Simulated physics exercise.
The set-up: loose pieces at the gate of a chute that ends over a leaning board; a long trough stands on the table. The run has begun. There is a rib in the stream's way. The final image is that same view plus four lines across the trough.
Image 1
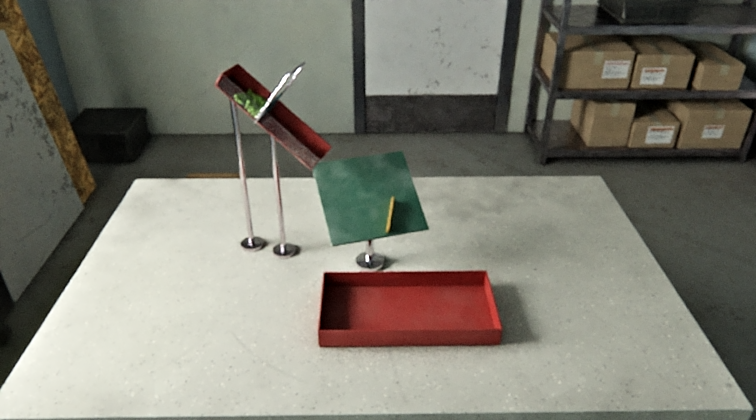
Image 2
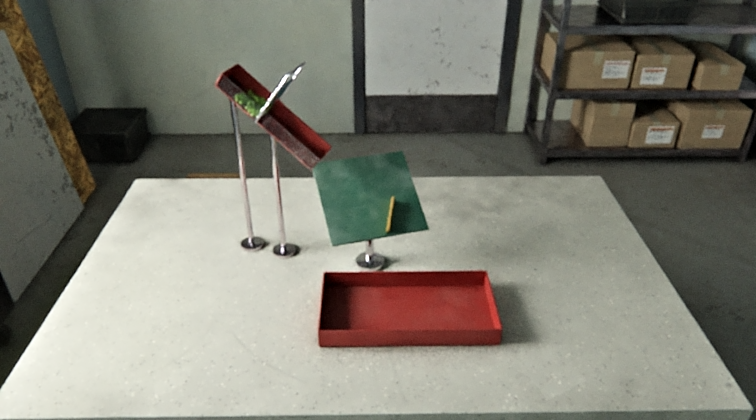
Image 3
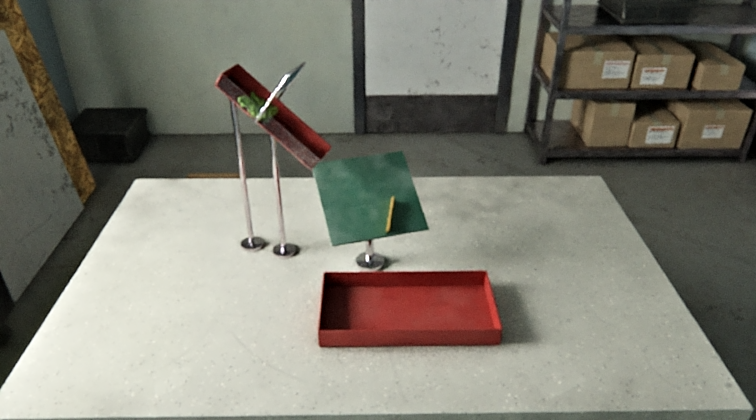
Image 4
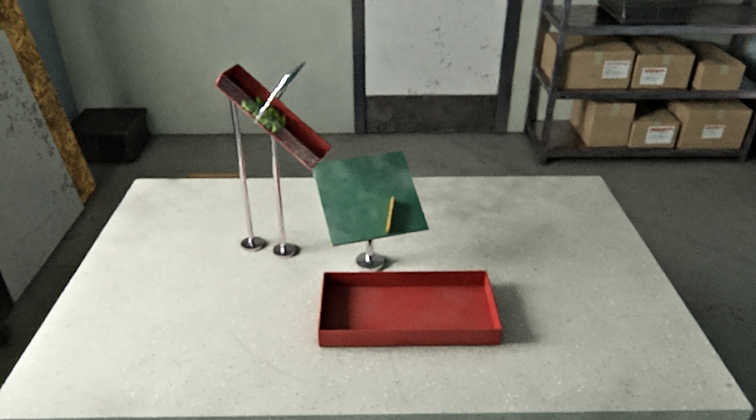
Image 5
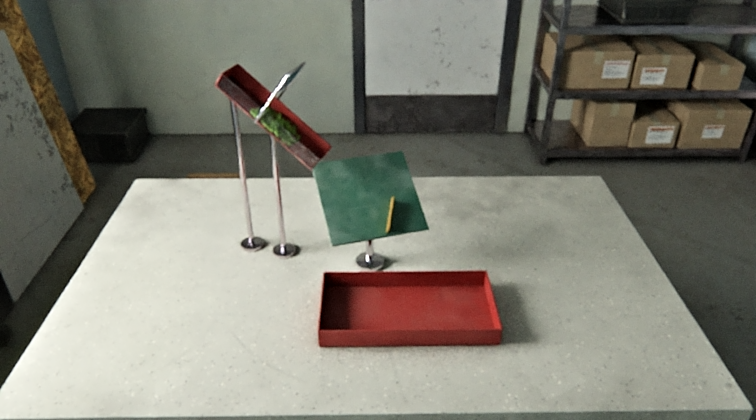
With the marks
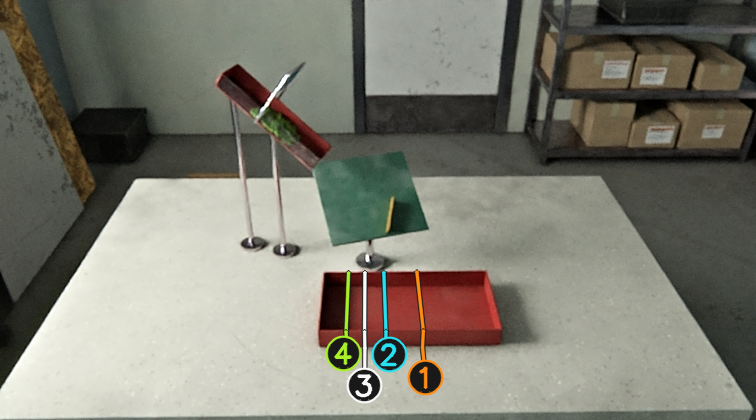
The clip shows a sloping red chute on metal stands above a tilted green board with a short yellow rib, and an empty red trough on the table, as small green pieces slide down the chute toward the right.
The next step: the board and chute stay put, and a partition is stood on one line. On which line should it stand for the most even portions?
It is 2.
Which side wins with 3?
Right.
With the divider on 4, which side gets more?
Right.
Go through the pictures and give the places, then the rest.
In the first frame, load behind the gate near (256, 101), dried peas; lip of the chute near (318, 163), sloping fairly steeply.
In the second frame, middle of the board near (369, 196), tilted fairly steeply; middle of its low edge near (382, 237); of its high edge near (358, 157).
In the third frame, front corners of the trough near (318, 331) and (502, 329), empty; front of the load near (267, 121).
In the fourth frame, middle of the load near (266, 115); its front near (280, 129), close to a third of the way to the lip; rib from (393, 197) to (388, 229).
In the fifth frame, middle of the load near (278, 122); its front near (297, 139), close to half of the way to the lip.
On the marked copy, line 1 crosses the front rim at (423, 330); line 2 crosses the front rim at (385, 330); line 3 crosses the front rim at (364, 330); line 4 crosses the front rim at (346, 331).
If 1 is chosen, of what is caught, all but a few on the left of the divider, a small share on the right.
If 2 is chosen, of what is caught, close to a quarter on the left of the divider, close to two thirds on the right.
If 3 is chosen, of what is caught, only a few on the left of the divider, all but a few on the right.
If 4 is chosen, of what is caught, none at all on the left of the divider, the whole lot on the right.
